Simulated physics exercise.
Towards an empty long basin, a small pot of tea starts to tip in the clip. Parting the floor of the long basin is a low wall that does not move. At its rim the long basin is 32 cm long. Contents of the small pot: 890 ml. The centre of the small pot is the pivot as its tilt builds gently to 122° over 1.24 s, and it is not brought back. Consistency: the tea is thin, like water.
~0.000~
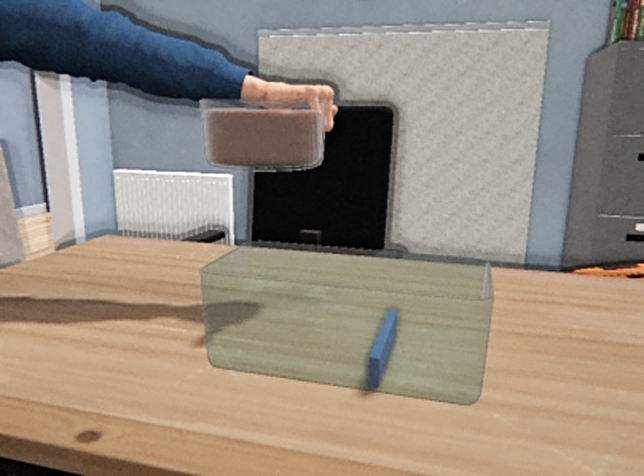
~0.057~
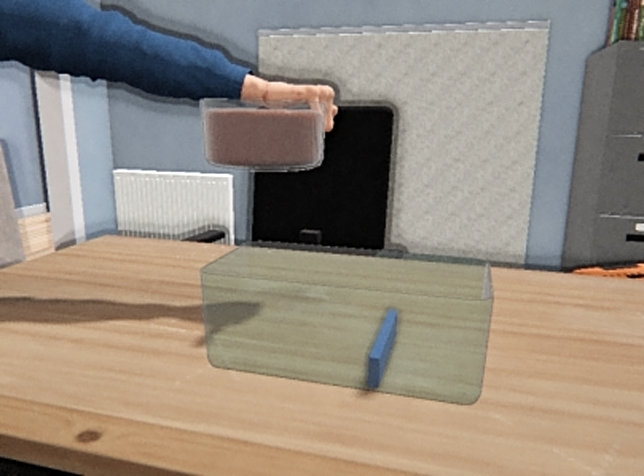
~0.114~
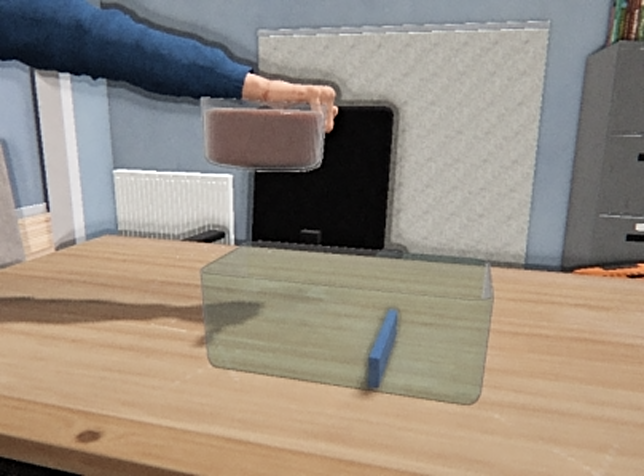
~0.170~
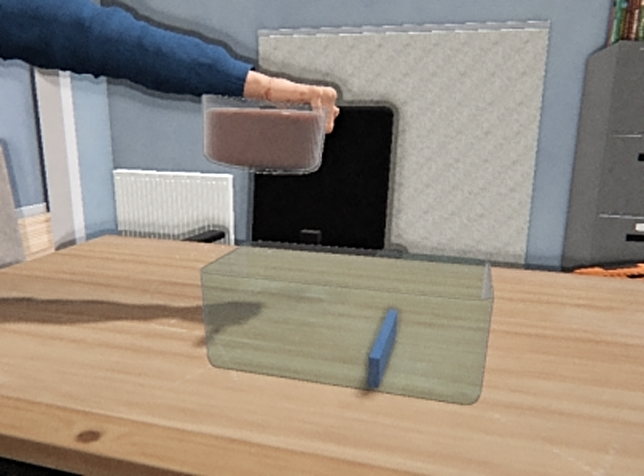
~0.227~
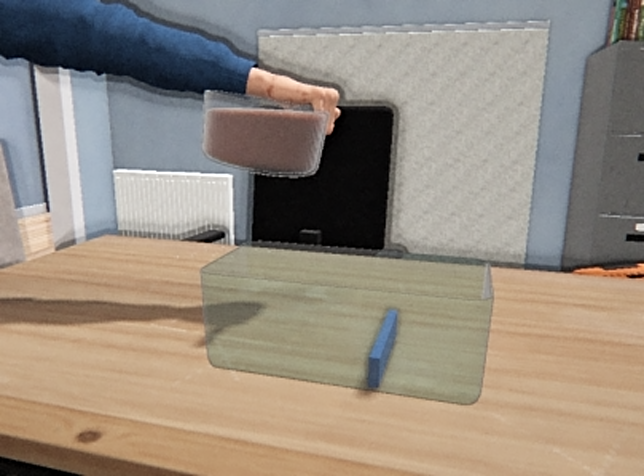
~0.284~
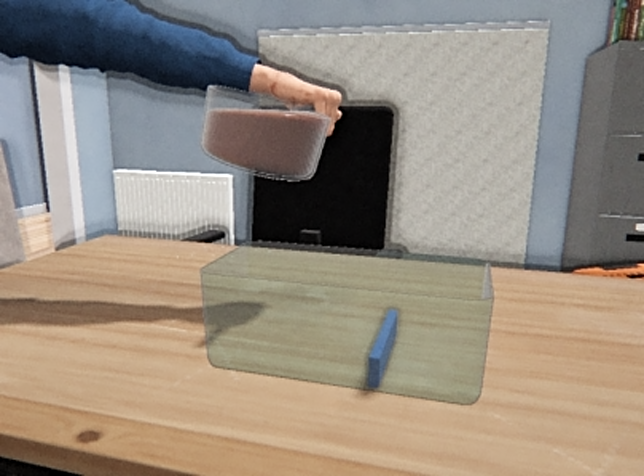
A hand gradually tilts a small clear pot of brown tea above a long empty basin.
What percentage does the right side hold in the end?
About 42 per cent.
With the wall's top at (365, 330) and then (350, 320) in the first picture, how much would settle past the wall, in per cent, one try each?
I'd say 60 percent on the first go, 75 percent on the next.
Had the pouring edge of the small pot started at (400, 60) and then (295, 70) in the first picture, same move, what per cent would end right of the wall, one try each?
I'd expect close to 55 per cent and then close to 15 per cent.
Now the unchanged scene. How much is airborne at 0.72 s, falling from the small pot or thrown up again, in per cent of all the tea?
Estimate: About 36 % of all of it.
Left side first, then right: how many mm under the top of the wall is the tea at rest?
The left comes to roughly 20 mm and the right to roughly 12 mm.
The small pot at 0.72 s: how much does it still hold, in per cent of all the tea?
At that time about 40 in a hundred parts are still held.
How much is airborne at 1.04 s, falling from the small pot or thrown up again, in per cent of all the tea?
Close to 6 %.
Then, 0.72 s in, the tilt is 76° and 39 per cent is still to pour, 8 is left of the wall and 16 right of it.
Then, 1.04 s in, the tilt is 114° and 3 per cent is still to pour, 48 is left of the wall and 42 right of it.
Then, 1.38 s in, the tilt is 122° and 0 per cent is still to pour, 57 is left of the wall and 42 right of it.
Then, 1.74 s in, the tilt is 122° and 0 per cent is still to pour, 56 is left of the wall and 42 right of it.
Finally, 56 per cent lies left of the wall, 42 right of it and 1 outside.
